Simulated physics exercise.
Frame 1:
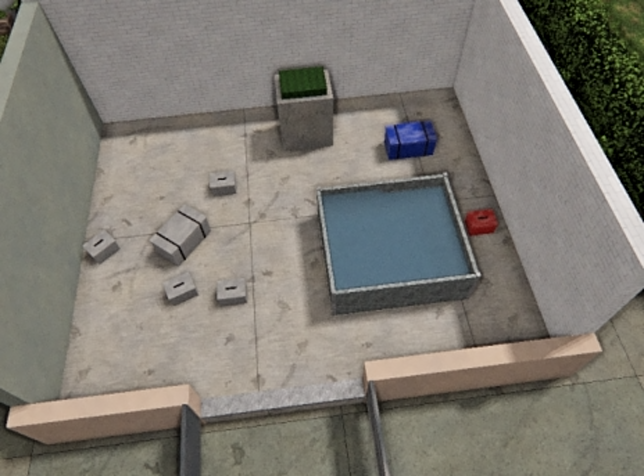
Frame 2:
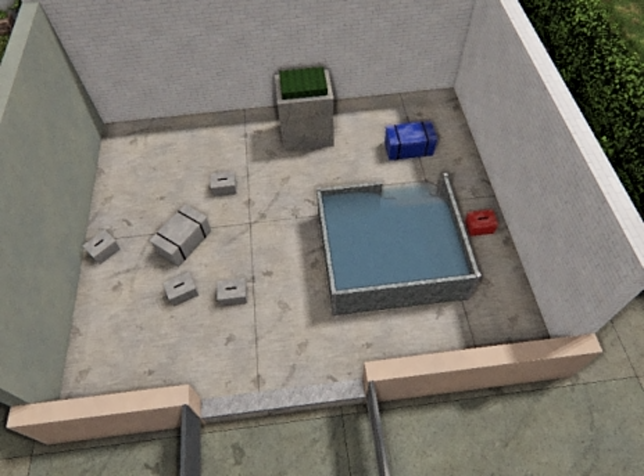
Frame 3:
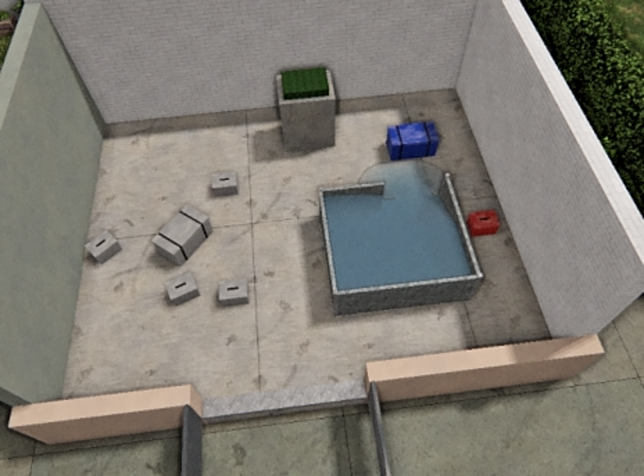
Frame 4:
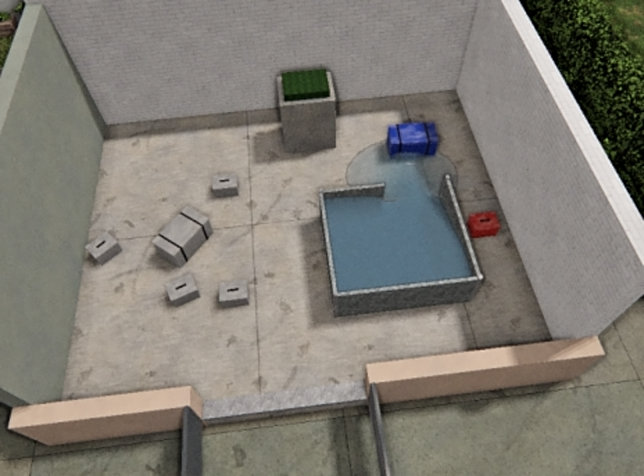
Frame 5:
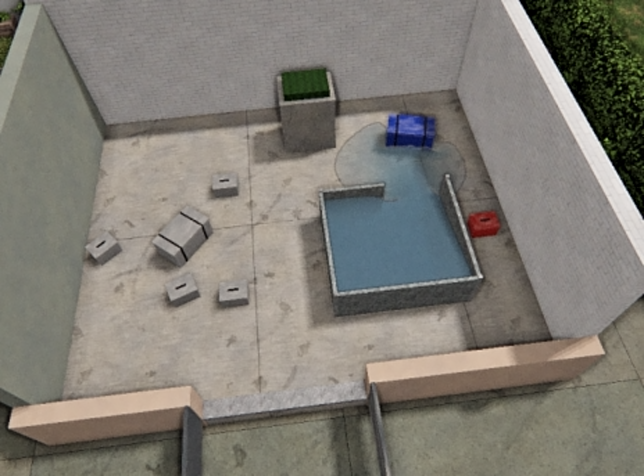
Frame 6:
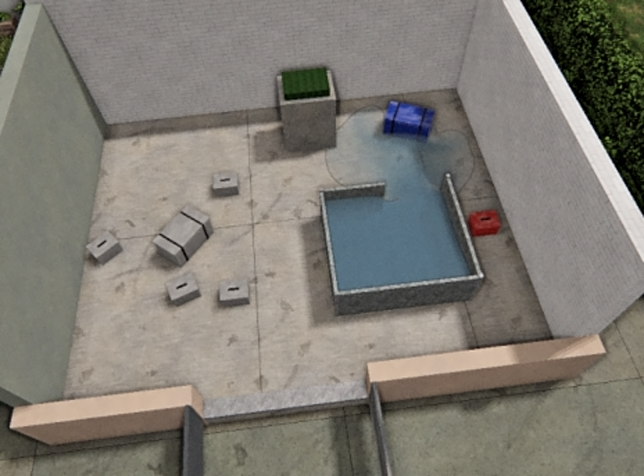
Water spreads from the pool's open back side and pushes the blue trunk toward the wall.
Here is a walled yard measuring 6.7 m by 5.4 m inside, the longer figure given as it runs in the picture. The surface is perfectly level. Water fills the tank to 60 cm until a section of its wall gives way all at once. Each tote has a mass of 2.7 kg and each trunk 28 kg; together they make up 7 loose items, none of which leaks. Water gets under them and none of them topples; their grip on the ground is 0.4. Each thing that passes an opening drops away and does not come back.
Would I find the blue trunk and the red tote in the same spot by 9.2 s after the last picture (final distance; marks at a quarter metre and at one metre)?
Final distance check: The blue trunk winds up far off and the red tote winds up far off.
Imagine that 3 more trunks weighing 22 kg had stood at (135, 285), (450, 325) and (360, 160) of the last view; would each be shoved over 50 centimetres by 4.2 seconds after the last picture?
Within it, within it, beyond it.
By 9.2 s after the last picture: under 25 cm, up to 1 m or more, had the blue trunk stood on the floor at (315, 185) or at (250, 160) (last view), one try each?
Spot one - it creeps some distance; spot two - it barely budges.
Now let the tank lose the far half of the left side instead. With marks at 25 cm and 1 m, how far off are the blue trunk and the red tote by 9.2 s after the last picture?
Then the blue trunk remains roughly in place and the red tote remains roughly in place.
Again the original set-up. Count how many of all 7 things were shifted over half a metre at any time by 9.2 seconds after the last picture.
I count 6.
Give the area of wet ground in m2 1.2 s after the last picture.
I'd put it close to 11.5 m2.
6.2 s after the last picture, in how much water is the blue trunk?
Roughly 13 cm at that moment.
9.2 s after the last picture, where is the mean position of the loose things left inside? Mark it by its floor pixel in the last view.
The centre sits near (214, 289).
Then, 1.2 s after the last picture the blue trunk is near (417, 79), 1.2 m from its start, afloat; the red tote is near (486, 219), 0.0 m from its start, aground; 0 of 7 are out; 1 afloat.
Then, 3.8 s after the last picture the blue trunk is near (394, 90), 1.0 m from its start, afloat; the red tote is near (478, 251), 0.6 m from its start, aground; 0 of 7 are out; 1 afloat.
Then, 6.2 s after the last picture the blue trunk is near (364, 93), 1.3 m from its start, afloat; the red tote is near (512, 323), 1.7 m from its start, afloat; 0 of 7 are out; 4 afloat.
Then, 9.2 s after the last picture the blue trunk is near (350, 95), 1.4 m from its start, aground; the red tote is near (305, 333), 3.3 m from its start, afloat; 0 of 7 are out; 5 afloat.
